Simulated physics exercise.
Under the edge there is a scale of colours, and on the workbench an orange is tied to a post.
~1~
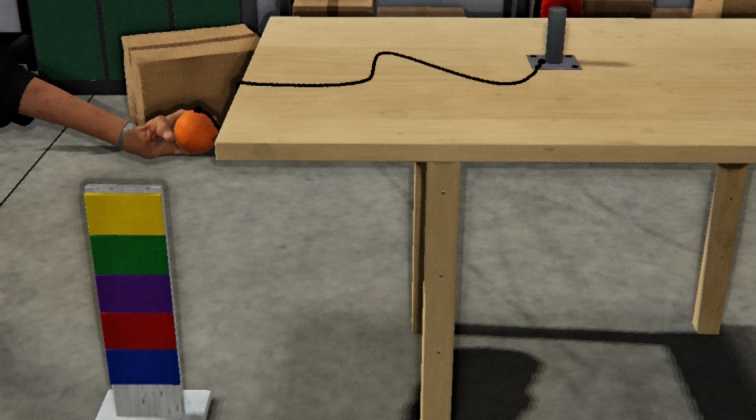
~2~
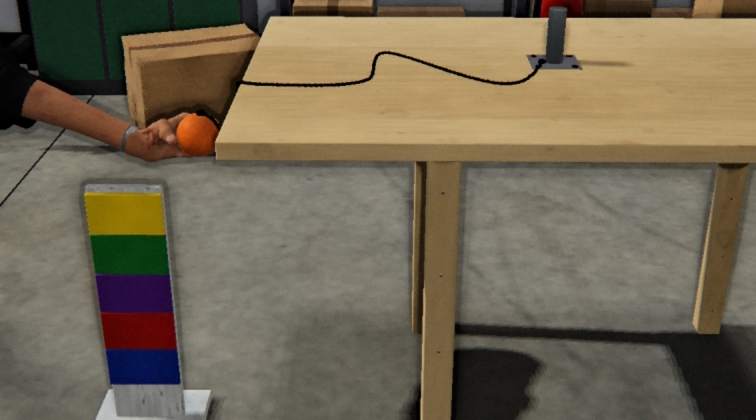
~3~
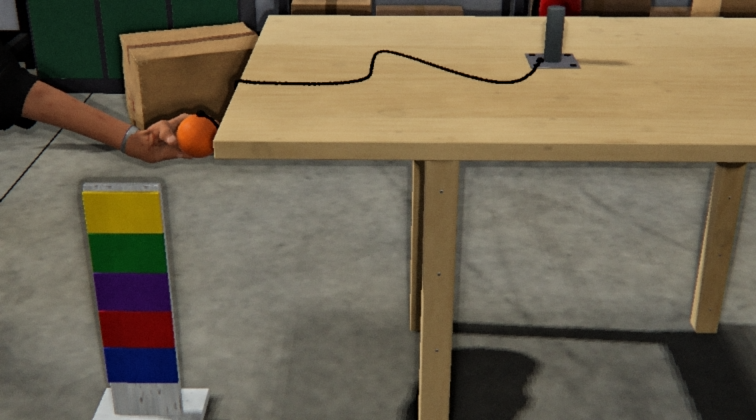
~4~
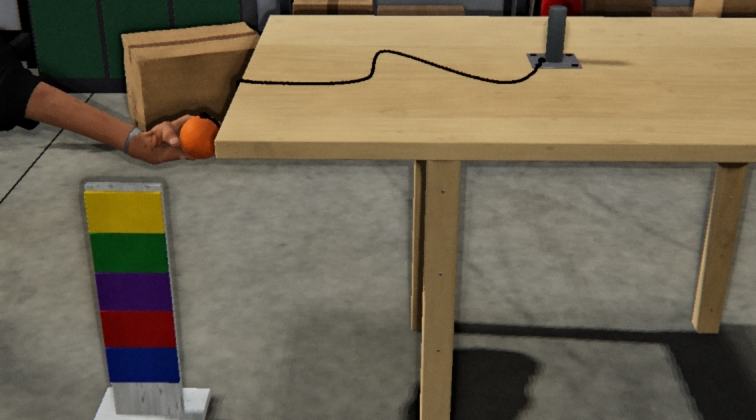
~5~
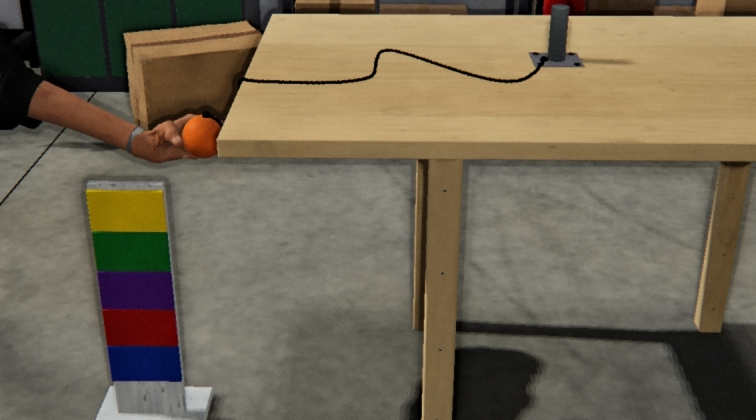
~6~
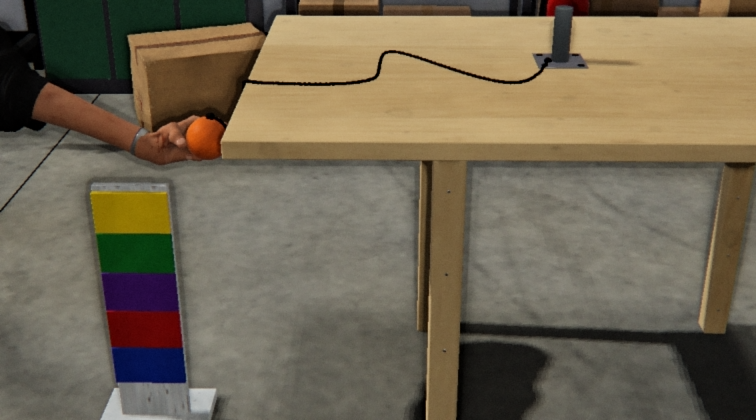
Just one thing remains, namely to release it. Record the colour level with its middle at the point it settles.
Colour at middle: Red.
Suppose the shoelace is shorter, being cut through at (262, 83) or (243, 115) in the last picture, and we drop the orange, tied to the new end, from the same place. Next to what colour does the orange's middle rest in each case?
In order, the results are green and purple.
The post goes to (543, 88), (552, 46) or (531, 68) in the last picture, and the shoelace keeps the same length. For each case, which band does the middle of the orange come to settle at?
In turn, blue, then red, then blue.
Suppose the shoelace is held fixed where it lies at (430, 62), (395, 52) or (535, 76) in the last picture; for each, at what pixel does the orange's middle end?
(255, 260), (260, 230), (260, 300).
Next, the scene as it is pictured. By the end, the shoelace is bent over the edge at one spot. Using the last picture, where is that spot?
Pixel (380, 64) or thereabouts.
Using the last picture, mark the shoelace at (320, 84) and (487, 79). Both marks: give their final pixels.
First one: (260, 163); second one: (433, 62).
Soon after, orange near (225, 326); level with red.
After that, orange near (297, 297); level with red.
And then, orange near (252, 313); level with red.
In the end, orange near (272, 312); level with red. The shoelace holds its middle at red.
